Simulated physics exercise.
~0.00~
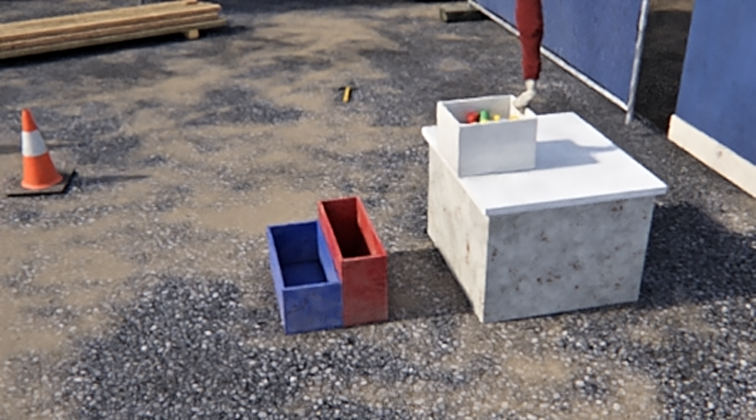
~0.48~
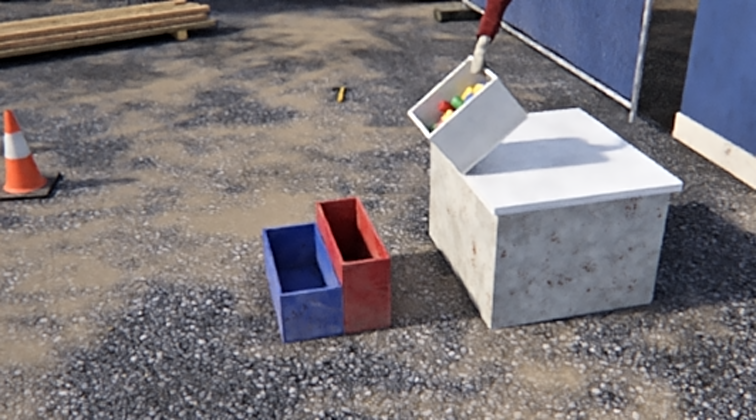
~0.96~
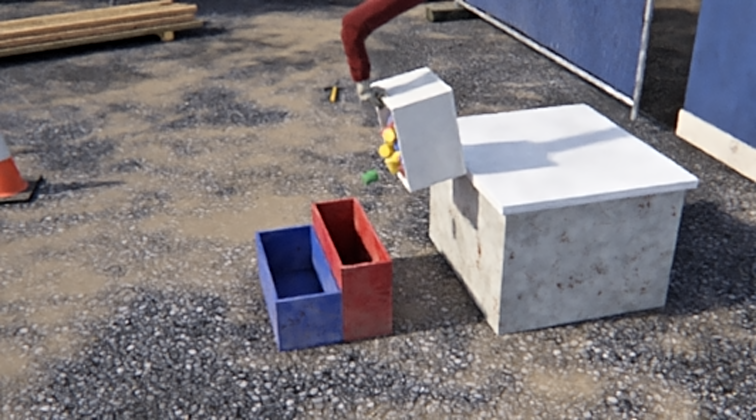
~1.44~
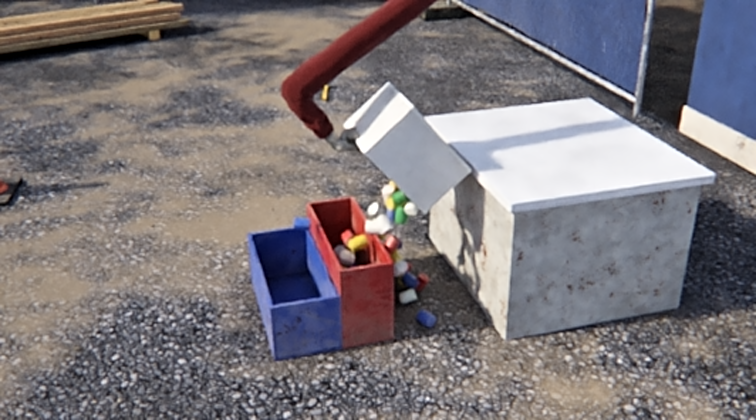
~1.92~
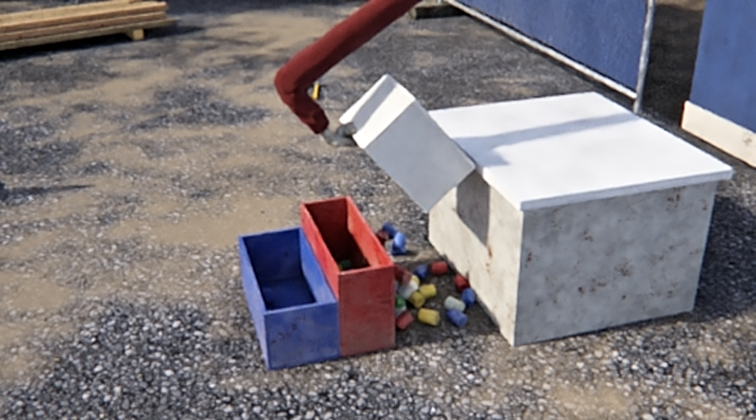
White tote tipped by a red arm at a bench's edge, spilling colourful jars into a red tote and across the gravel.
